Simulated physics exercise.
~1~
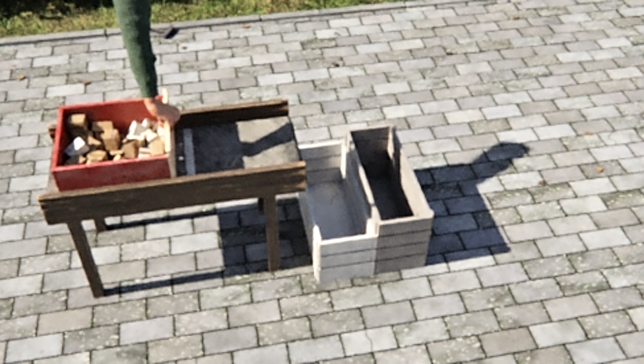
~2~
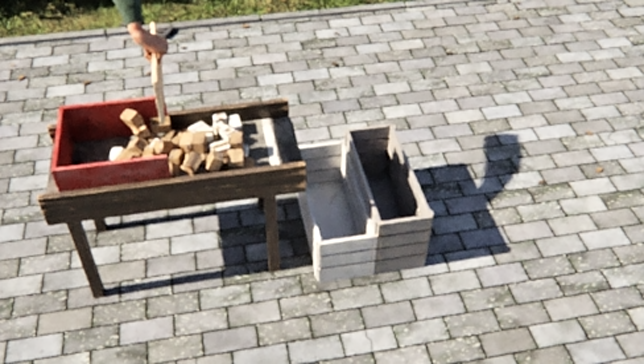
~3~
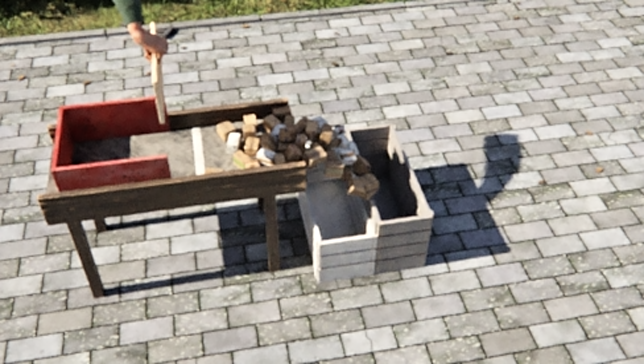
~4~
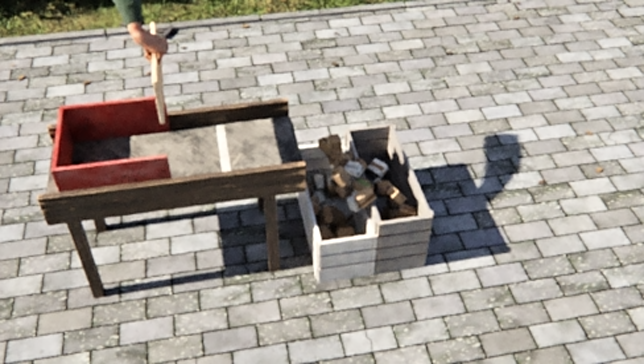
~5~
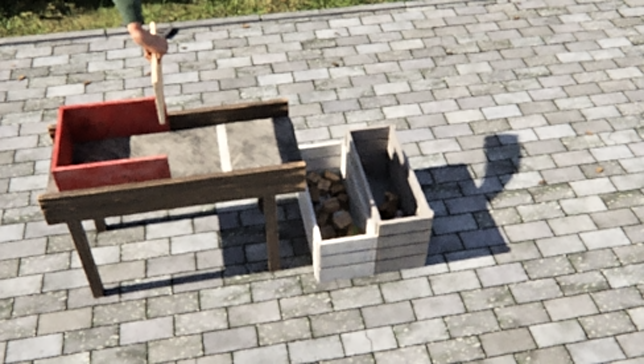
A hand in a green sleeve holds an upright wooden gate at the edge of a red pen full of small tan and pale blocks, seen from above on sunlit grey paving. The pen sits on the left of a dark wooden conveyor table, with a white tote and a grey bin standing side by side at its right end. The hand lifts the gate, and the blocks ride right along the belt in a loose heap. They spill off the end and tumble into both containers. Finally they lie low inside, more in the white tote than in the grey bin.
